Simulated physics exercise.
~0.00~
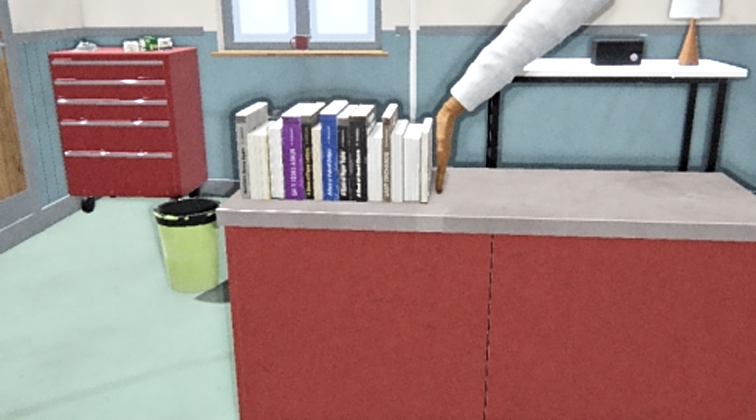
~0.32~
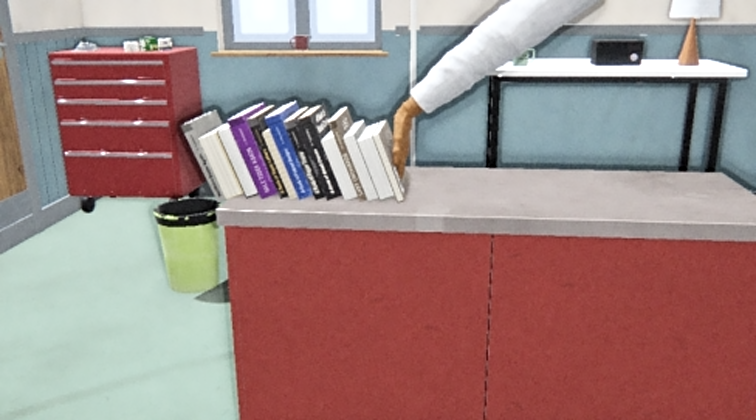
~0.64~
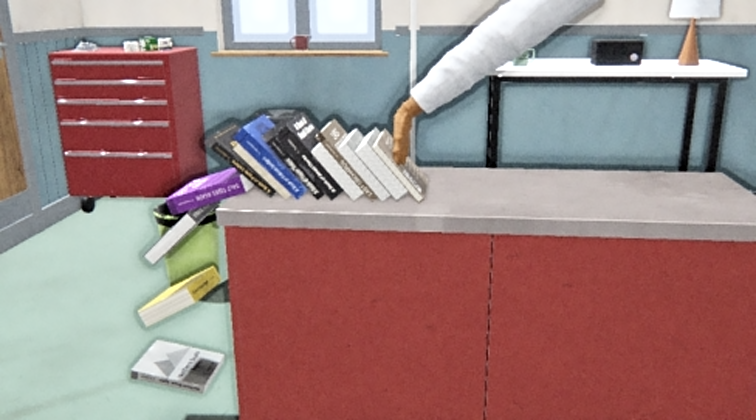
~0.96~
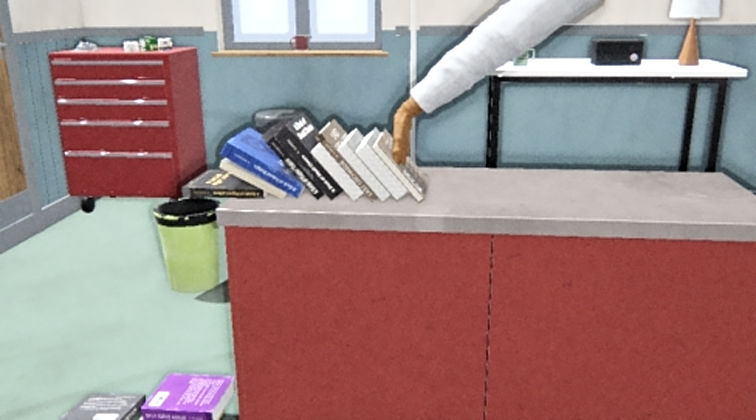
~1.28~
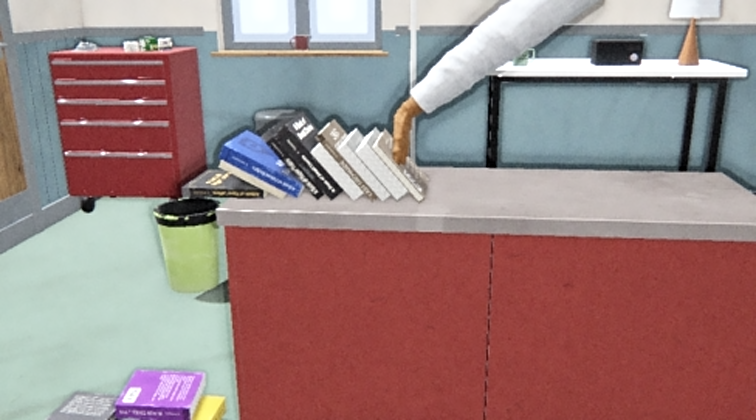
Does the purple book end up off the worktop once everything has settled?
Yes, the purple book drops over the left edge and ends up on the floor.
A white-sleeved arm with an orange-brown hand pushes a row of upright books left along a grey worktop, tilting them all before several, including the purple one, tumble past the edge to the floor while the rest stay leaning or lying on top.
